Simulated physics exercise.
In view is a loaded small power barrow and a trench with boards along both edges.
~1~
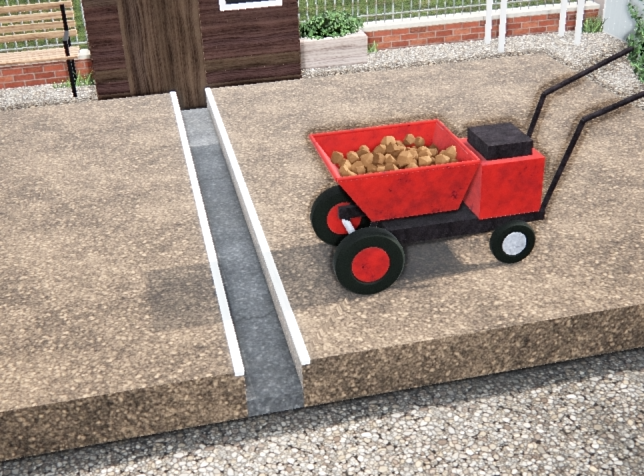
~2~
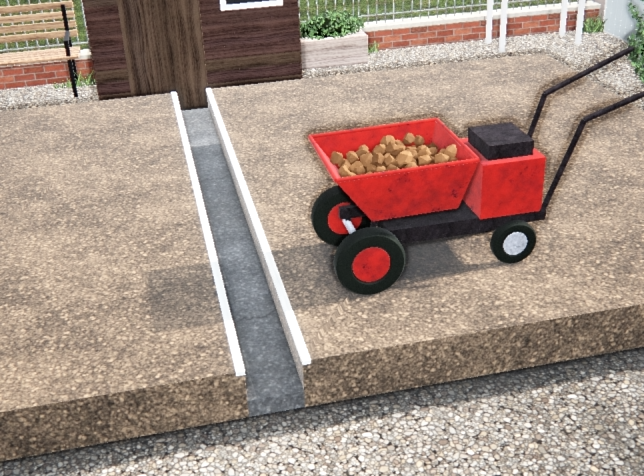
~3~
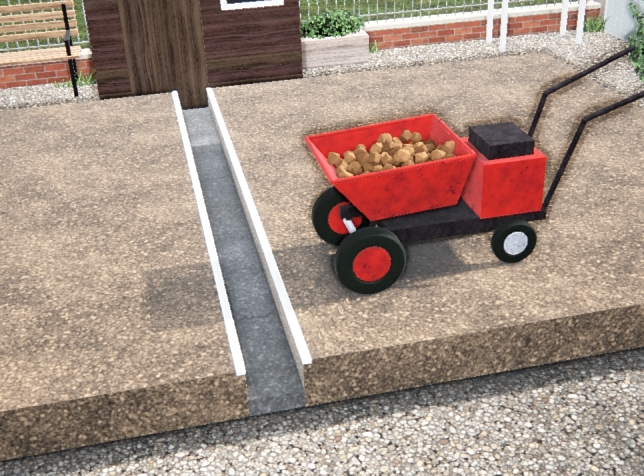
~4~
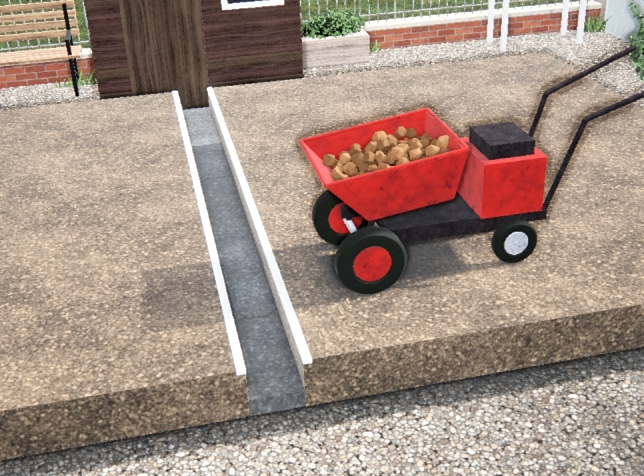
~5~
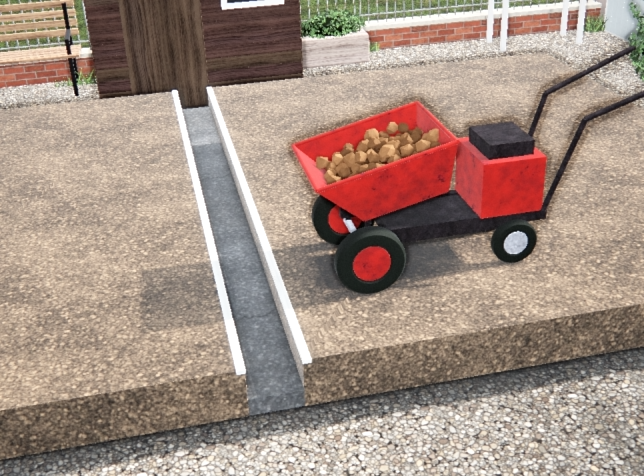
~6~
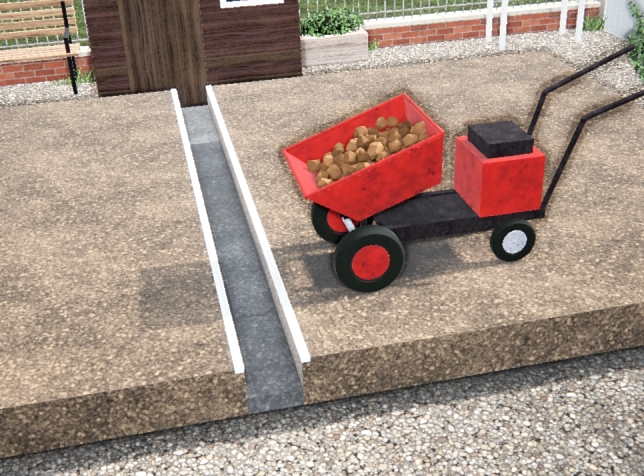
In a garden yard, a red power barrow loaded with brown clods stands to the right of a narrow board-edged trench; its skip starts level, then gradually tilts toward the trench while the wheels stay still.
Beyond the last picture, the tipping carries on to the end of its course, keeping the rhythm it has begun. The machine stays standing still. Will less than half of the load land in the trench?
Exceeds half.
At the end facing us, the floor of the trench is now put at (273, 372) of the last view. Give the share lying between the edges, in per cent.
The share comes to around 40 percent.
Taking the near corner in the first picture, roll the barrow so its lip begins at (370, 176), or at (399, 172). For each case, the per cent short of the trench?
In turn 10 and 30 in a hundred.
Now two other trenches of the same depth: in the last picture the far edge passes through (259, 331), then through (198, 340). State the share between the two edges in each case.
First case 20 %, second case 100 %.
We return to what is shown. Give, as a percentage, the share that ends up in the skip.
About 0 in a hundred.
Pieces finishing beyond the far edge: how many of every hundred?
15 per cent.
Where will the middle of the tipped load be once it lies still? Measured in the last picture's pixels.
Centre at rest, last view: Approx. (242, 292).
Soon, skip tipped steeply; all in the skip.
A while on, skip tipped right over; most in the skip; about a quarter in or heaped over the trench; a stray few beyond it; a stray few falling.
Towards the end, skip tipped right over; a small part in the skip; most in or heaped over the trench; a small part beyond it.
Finally, skip tipped right over; a stray few in the skip; most in or heaped over the trench; a small part beyond it.
